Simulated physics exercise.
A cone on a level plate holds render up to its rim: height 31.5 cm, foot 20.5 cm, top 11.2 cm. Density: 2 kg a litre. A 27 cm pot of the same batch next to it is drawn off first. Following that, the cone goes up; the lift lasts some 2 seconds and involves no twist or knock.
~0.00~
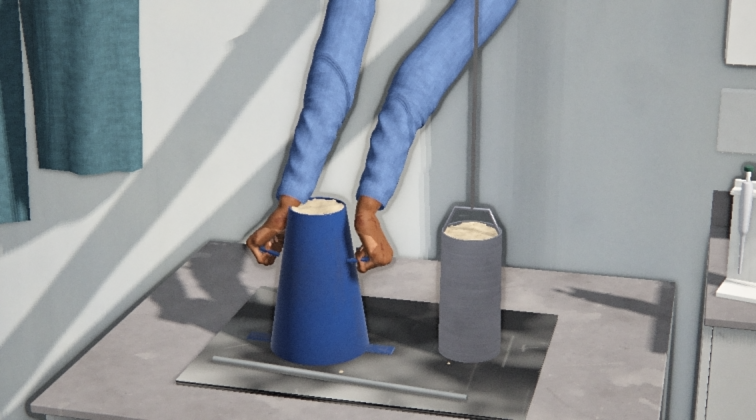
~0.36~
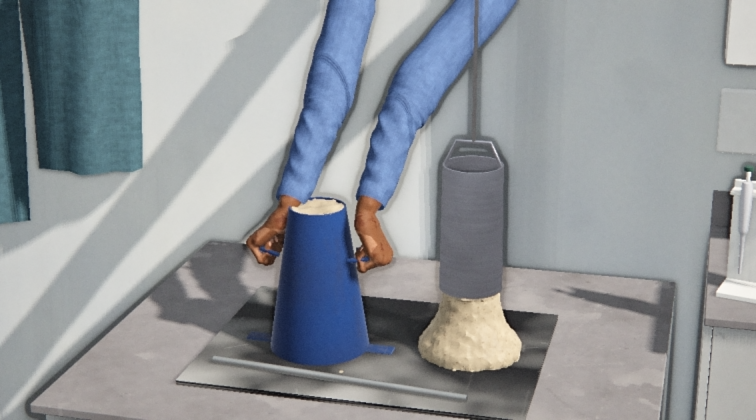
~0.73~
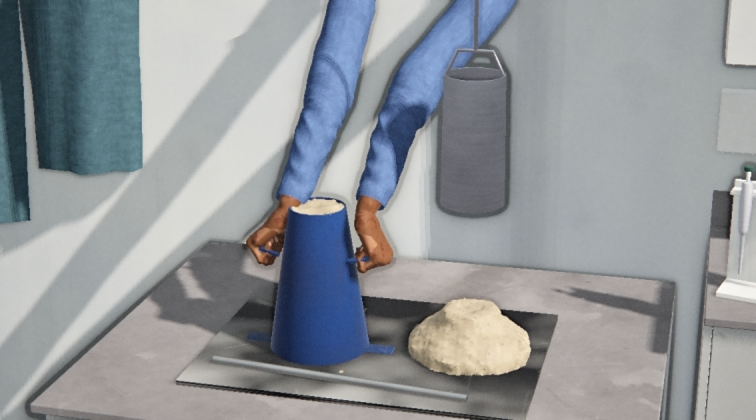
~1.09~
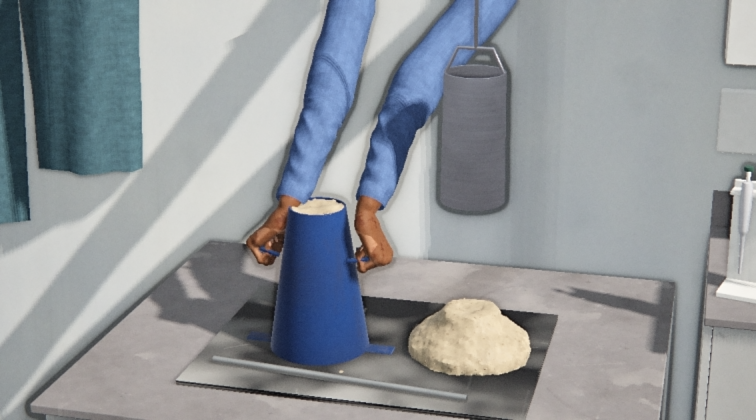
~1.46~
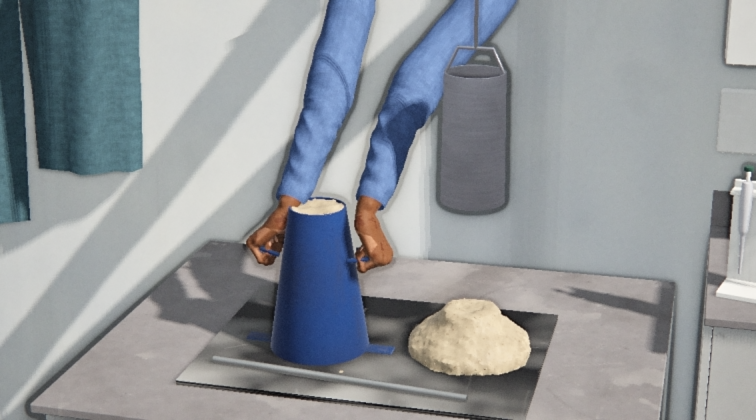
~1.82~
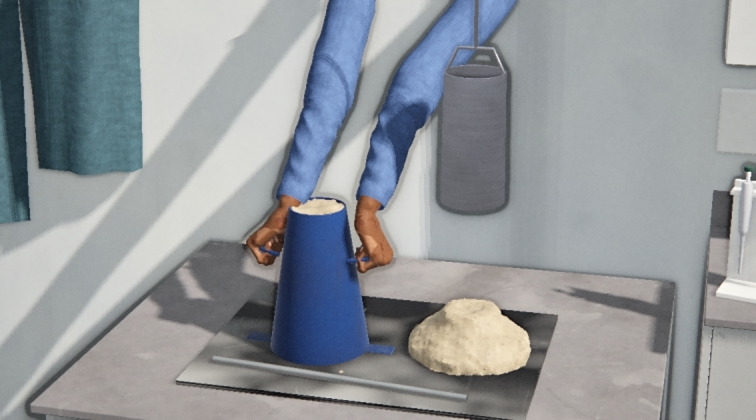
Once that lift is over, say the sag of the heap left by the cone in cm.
It should come to about 18 cm.
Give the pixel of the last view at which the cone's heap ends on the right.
About pixel (400, 344).
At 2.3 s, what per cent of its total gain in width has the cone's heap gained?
Roughly 50 percent of the full gain.
After 2.3 s, the cone is up 6.8 cm; the render has come down 10 cm to 21 cm and is 28 cm wide.
After 2.8 s, the cone is up 19 cm; the render has come down 18 cm to 13 cm and is 35 cm wide.
After 3.3 s, the cone is up 31 cm; the render has come down 18 cm to 13 cm and is 35 cm wide.
After 3.9 s, the cone is clear; the render has come down 18 cm to 13 cm and is 35 cm wide.
After 4.5 s, at rest, the cone is clear; the render has come down 18 cm to 13 cm and is 35 cm wide.
